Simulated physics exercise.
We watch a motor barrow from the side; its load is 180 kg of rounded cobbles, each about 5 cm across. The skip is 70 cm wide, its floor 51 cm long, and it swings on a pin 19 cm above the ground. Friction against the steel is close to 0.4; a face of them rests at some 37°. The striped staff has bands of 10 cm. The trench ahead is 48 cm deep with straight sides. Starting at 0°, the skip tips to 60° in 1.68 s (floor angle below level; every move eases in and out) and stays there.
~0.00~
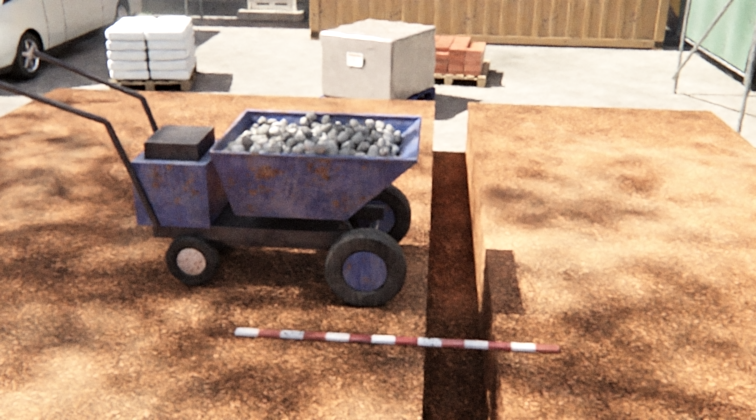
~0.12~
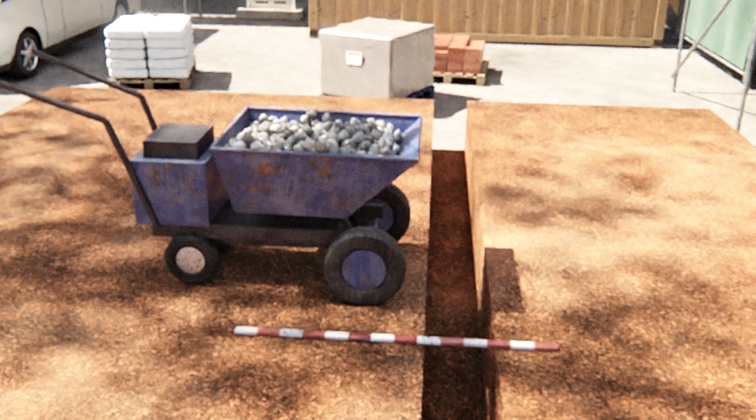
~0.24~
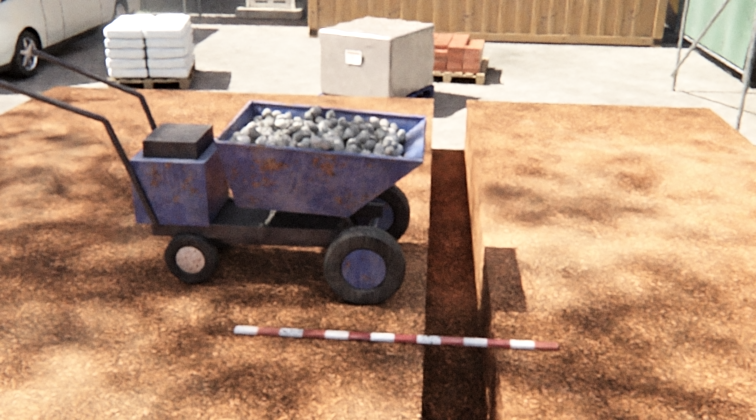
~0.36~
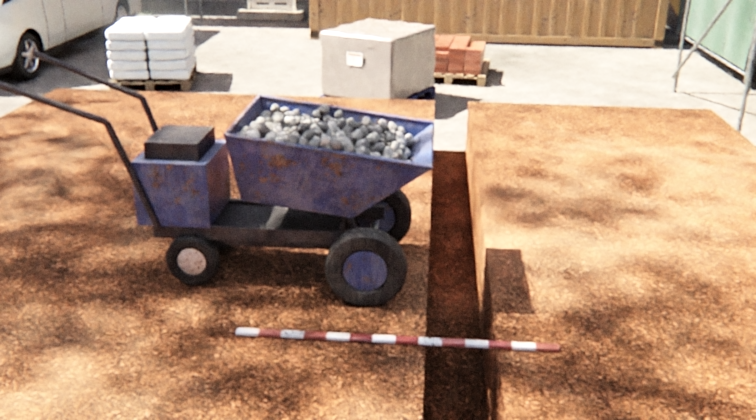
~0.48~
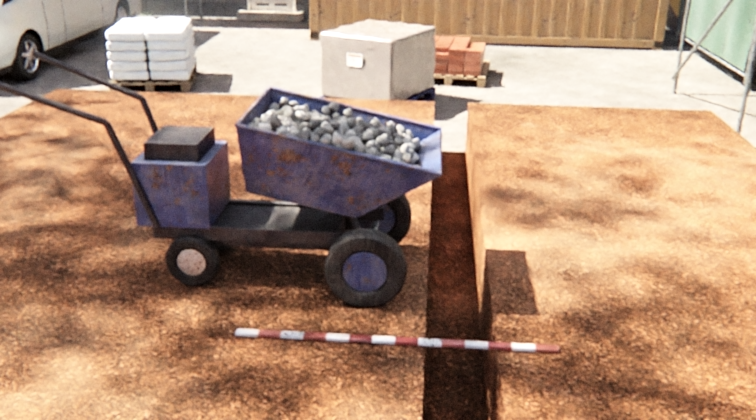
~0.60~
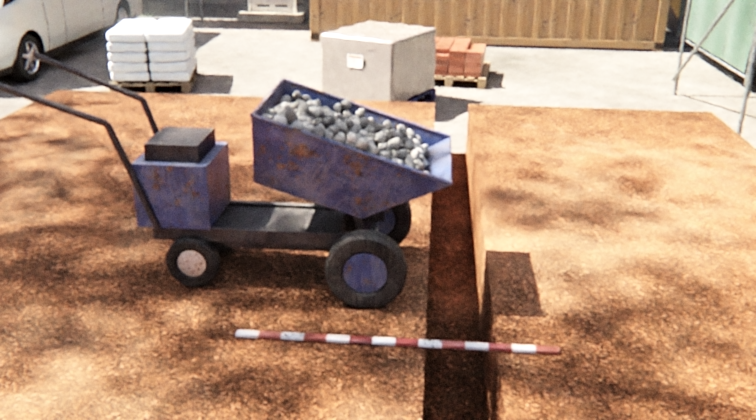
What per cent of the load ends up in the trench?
Some 28 per cent of it.
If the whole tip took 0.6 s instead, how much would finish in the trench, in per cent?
Then about 15 per cent.
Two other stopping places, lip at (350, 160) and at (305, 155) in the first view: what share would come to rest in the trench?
First some 90, then 80 per cent.
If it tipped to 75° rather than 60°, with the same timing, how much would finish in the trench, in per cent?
In that case some 5 per cent.
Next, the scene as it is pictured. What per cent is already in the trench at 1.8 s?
Some 0 per cent.
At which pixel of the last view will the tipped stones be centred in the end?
Around (525, 280).
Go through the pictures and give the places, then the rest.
In the first frame, lip at (417, 161), floor tilted 0°, highest stones at (324, 130).
In the second frame, the skip is at 1°, its lip at (418, 160); the top of the load is at (325, 128); the stones move at 0.1 m/s on average.
In the third frame, lip at (423, 162), floor tilted 3°, highest stones at (315, 124); the stones move at 0.2 m/s on average.
In the fourth frame, the skip is at 7°, its lip at (432, 167); the top of the load is at (289, 118); the stones move at 0.3 m/s on average.
In the fifth frame, the skip is at 12°, its lip at (441, 174); the top of the load is at (290, 111); the stones move at 0.4 m/s on average.
In the sixth frame, the skip is at 17°, its lip at (452, 184); the top of the load is at (296, 103); the stones move at 0.5 m/s on average.
After 1.3 s the floor is at 51°; 100 % in the skip; the foremost stones are at (489, 223).
After 1.8 s the floor is at 60°; 71 % in the skip, 29 % past the trench; the foremost stones are at (600, 293).
After 2.1 s the floor is at 60°; 42 % in the skip, 1 % in the trench, 57 % past the trench; the foremost stones are at (678, 291).
After 4.1 s the floor is at 60°; 0 % in the skip, 28 % in the trench, 72 % past the trench; the foremost stones are at (743, 305).
